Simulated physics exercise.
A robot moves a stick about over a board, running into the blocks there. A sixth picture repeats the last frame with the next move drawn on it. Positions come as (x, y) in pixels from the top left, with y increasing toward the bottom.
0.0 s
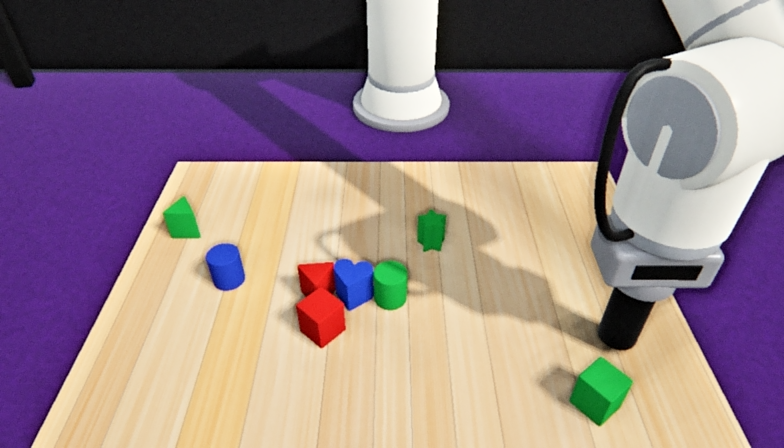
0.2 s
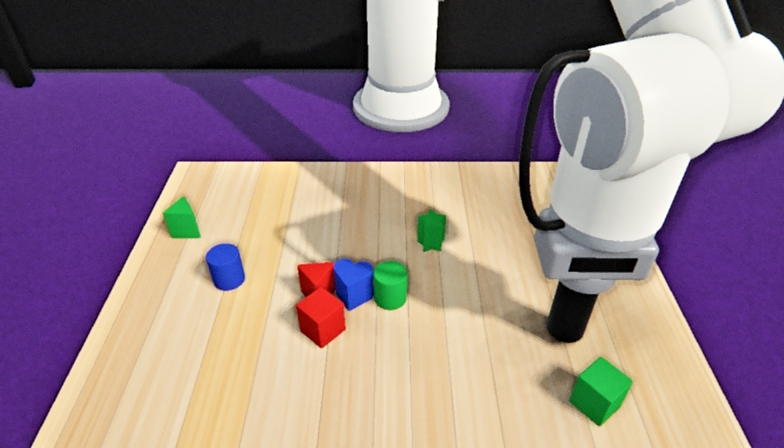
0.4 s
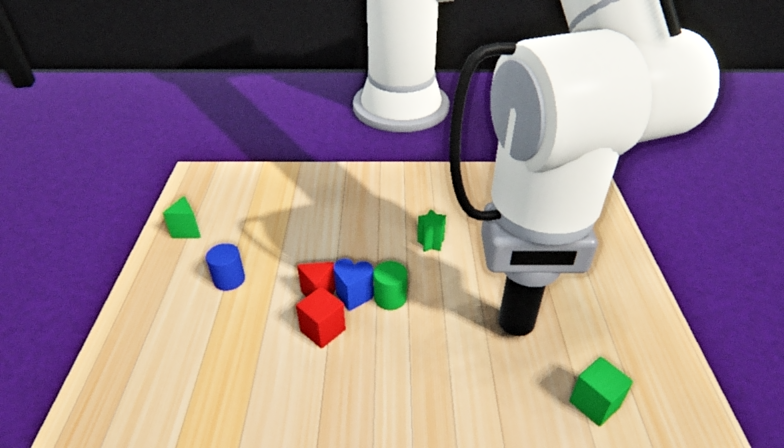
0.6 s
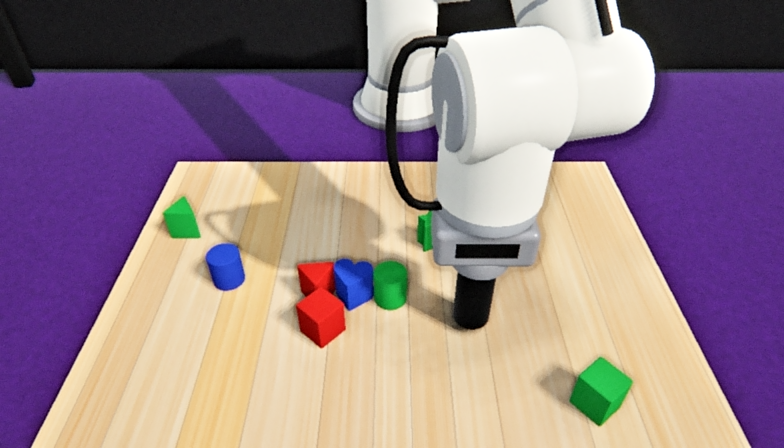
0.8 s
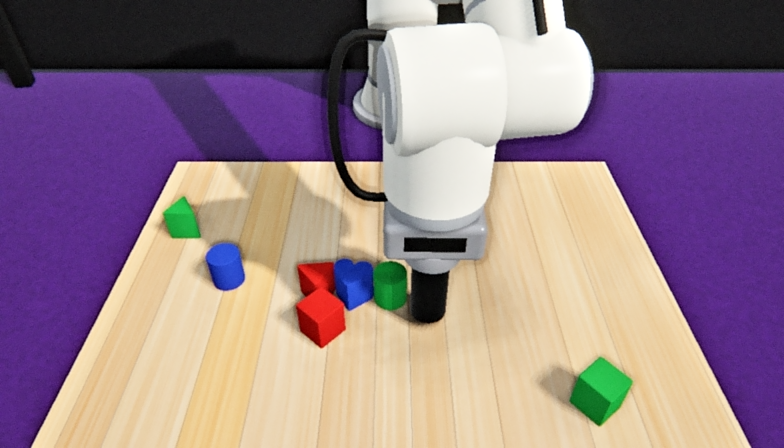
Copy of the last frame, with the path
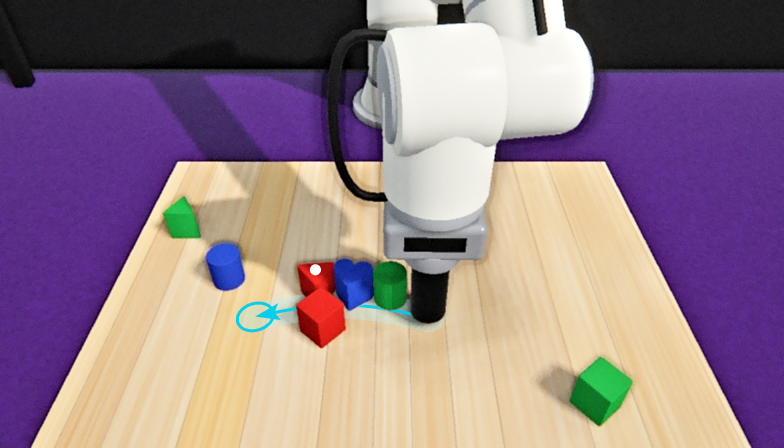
A white robot arm holding a short black stick reaches over a light wooden board on a purple surface, seen from above and in front by a still camera. A green triangle and blue cylinder lie at left, a red triangle, red cube, blue heart and green cylinder cluster near the middle, with a green star behind and a green cube at lower right. The stick glides steadily left to beside the green cylinder, the arm covering the star, while the blocks stay put.
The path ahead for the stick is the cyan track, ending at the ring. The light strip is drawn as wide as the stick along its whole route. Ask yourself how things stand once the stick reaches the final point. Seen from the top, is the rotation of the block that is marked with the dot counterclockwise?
It seems not.
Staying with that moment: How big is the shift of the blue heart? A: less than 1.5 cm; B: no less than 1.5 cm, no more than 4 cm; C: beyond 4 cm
Option B.
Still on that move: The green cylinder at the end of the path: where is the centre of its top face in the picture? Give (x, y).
Most likely (368, 255).
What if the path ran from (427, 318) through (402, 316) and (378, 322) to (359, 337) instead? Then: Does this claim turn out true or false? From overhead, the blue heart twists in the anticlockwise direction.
It is true.
Drawn move, from (427, 318) by way of (371, 307) and (314, 306) to (255, 317); the dot is on the red triangle.
On the path given first. One third of the way, stick at (370, 299); red triangle at (305, 270), turned 35° anticlockwise; blue heart at (336, 257), turned 75° anticlockwise; green cylinder at (368, 256).
Two thirds of the way, stick at (312, 299); red triangle at (290, 266); red square at (309, 308), turned 45° anticlockwise; blue heart at (334, 255), turned 65° anticlockwise; green cylinder at (368, 255).
At the end, stick at (254, 309); red triangle at (275, 264), turned 55° clockwise; red square at (307, 308), turned 50° anticlockwise; blue heart at (334, 255), turned 65° anticlockwise; green cylinder at (368, 255).
